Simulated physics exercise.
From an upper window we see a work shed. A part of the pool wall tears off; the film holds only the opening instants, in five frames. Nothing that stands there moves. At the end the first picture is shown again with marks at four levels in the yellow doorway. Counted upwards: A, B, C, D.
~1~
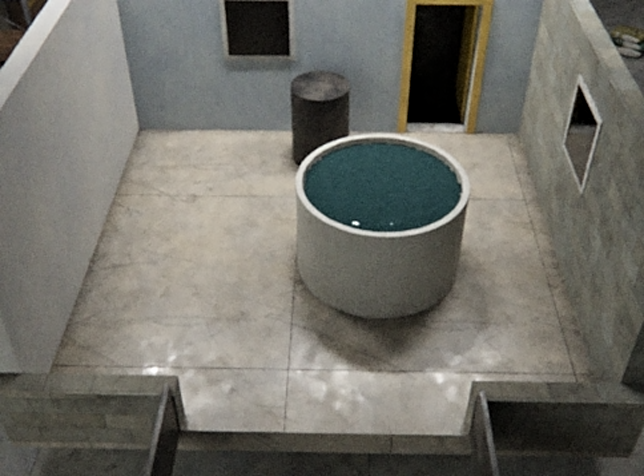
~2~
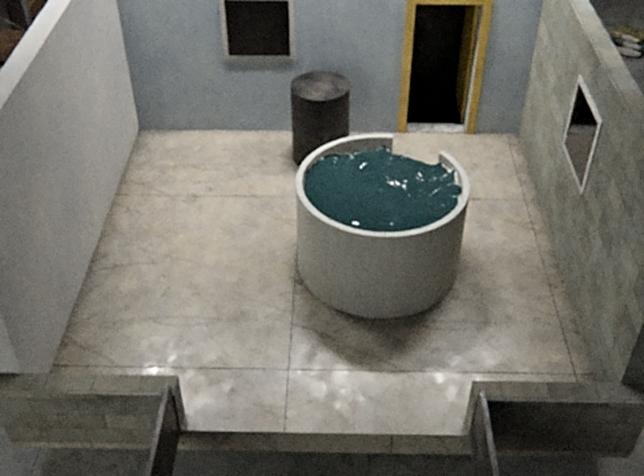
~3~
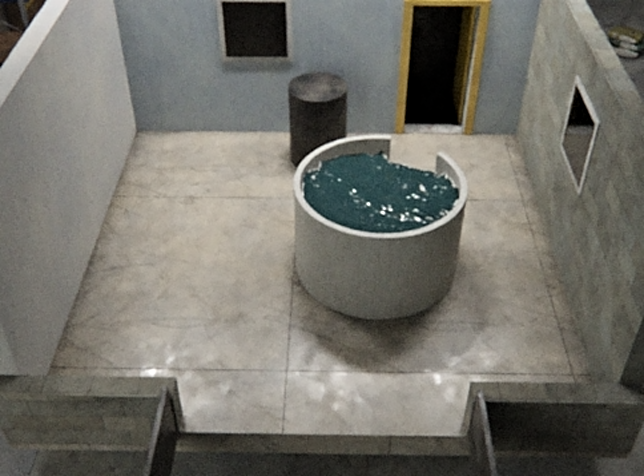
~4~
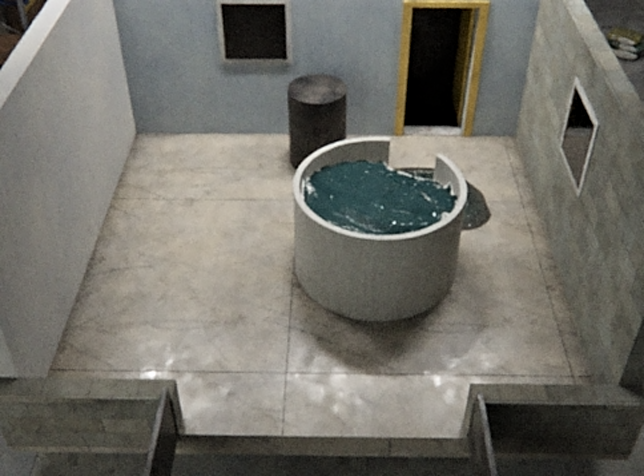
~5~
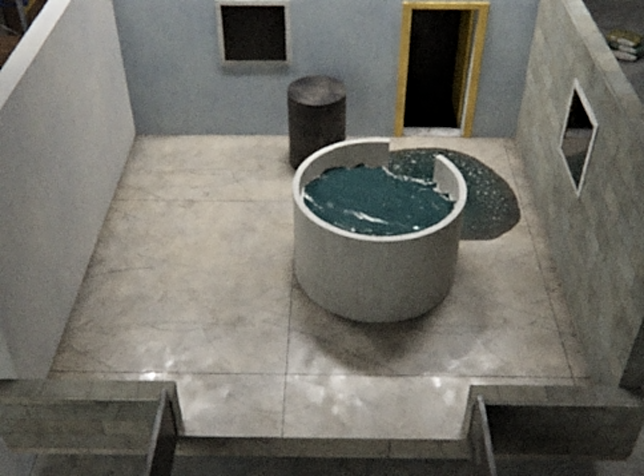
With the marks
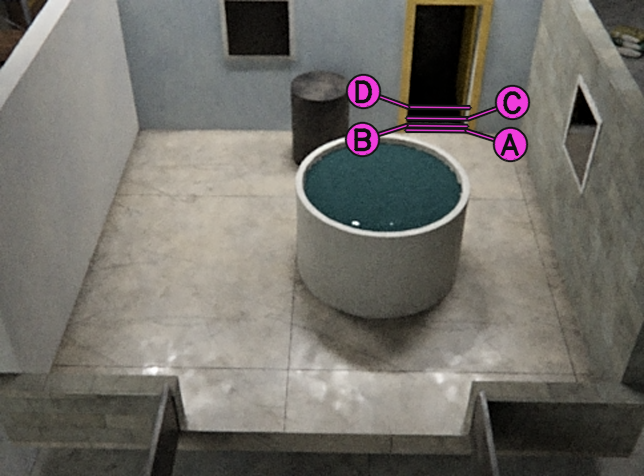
In the video, a round white pool of still blue-green water stands in a work shed until a gap appears in its back rim; the water churns, then spreads across the floor behind and to the right, near the yellow doorway.
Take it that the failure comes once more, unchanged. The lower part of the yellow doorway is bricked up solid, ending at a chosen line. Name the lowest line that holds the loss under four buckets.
Line D.
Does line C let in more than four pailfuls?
Yes, it does.
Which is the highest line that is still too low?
C.
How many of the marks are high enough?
One of the four.
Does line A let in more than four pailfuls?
Yes, it does.
On the marked copy, A at (436, 130); B at (436, 125); C at (437, 118); D at (438, 107); from the bottom up A, B, C, D.
If A is chosen, dozens of bucketfuls pour in.
If B is chosen, dozens of bucketfuls pour in.
If C is chosen, some 20 bucketfuls get in.
If D is chosen, a bucket or two gets in.
